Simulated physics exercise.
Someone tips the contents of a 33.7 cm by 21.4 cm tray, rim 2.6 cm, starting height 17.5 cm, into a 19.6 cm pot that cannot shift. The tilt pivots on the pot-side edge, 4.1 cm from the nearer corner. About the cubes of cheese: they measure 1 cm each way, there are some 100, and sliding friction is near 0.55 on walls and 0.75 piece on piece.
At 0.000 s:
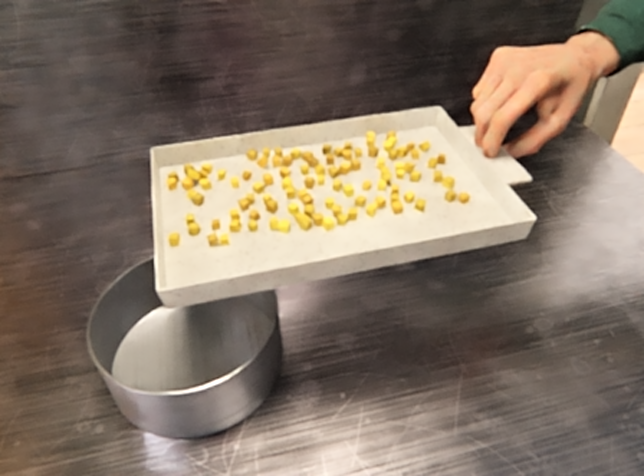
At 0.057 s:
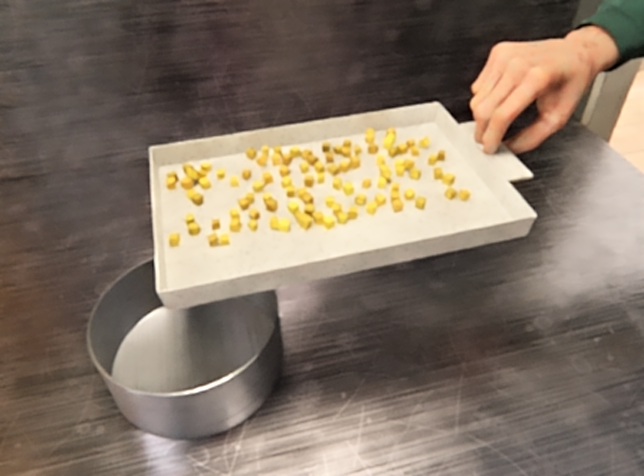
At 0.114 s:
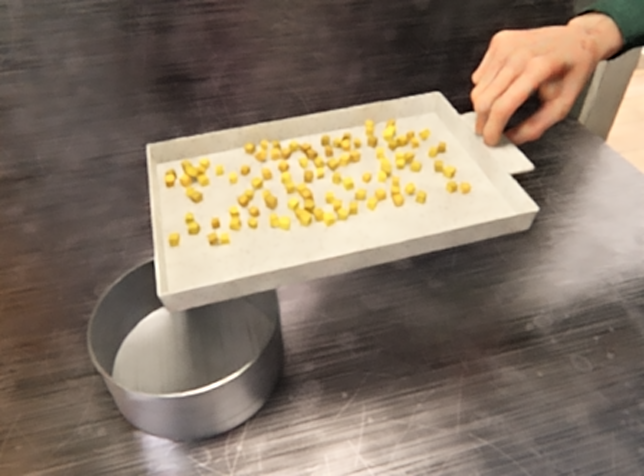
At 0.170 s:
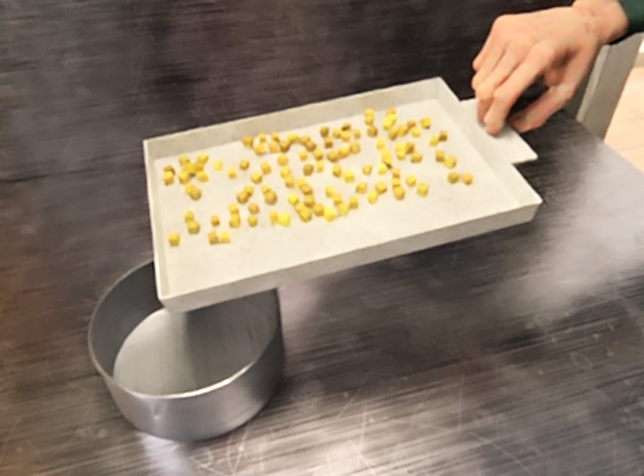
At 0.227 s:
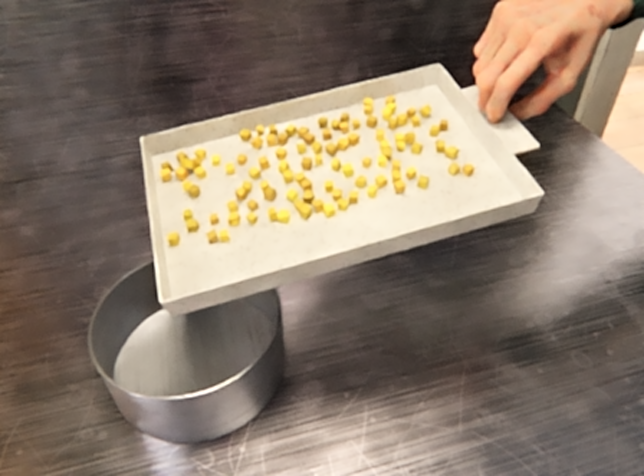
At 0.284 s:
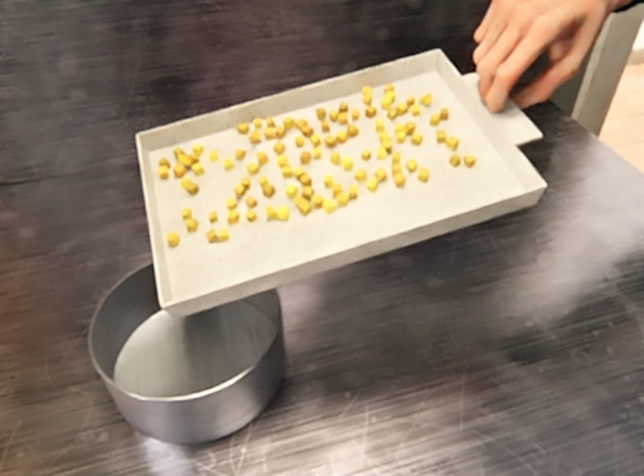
On a dark, scratched metal surface, a hand at the right gradually raises the handle end of a pale tray scattered with small yellow cubes, tilting it slightly down to the left above a round metal pot; the cubes barely shift.
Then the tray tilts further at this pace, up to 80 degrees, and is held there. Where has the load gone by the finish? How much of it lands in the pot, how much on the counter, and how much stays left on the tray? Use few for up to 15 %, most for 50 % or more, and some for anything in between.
Share by place: Pot few, counter some, tray most.
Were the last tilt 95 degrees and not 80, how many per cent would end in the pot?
Estimate: Roughly 40 percent.
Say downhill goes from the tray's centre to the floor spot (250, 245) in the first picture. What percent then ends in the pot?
Near 5 percent, give or take.
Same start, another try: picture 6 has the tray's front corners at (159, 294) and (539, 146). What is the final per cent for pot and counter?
Pot 5; counter 30.
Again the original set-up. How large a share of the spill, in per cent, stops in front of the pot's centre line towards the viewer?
Near 100 in a hundred.
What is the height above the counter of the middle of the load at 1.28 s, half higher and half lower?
The halfway mark is near 20 cm.
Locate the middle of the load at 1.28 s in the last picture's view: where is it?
Near (192, 295).
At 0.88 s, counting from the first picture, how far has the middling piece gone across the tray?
Displacement on the tray: Roughly 8 cm.
Then, at 0.88 s, tilt 44 degrees; the tray holds 100 %, the pot 0 %.
After 1.28 s, tilt 65 degrees; the tray holds 80 %, the pot 0 %.
Then, at 1.76 s, tilt 80 degrees; the tray holds 80 %, the pot 0 %.
In the end, at 2.6 s, pot 0 %, counter 20 %, tray 80 %.
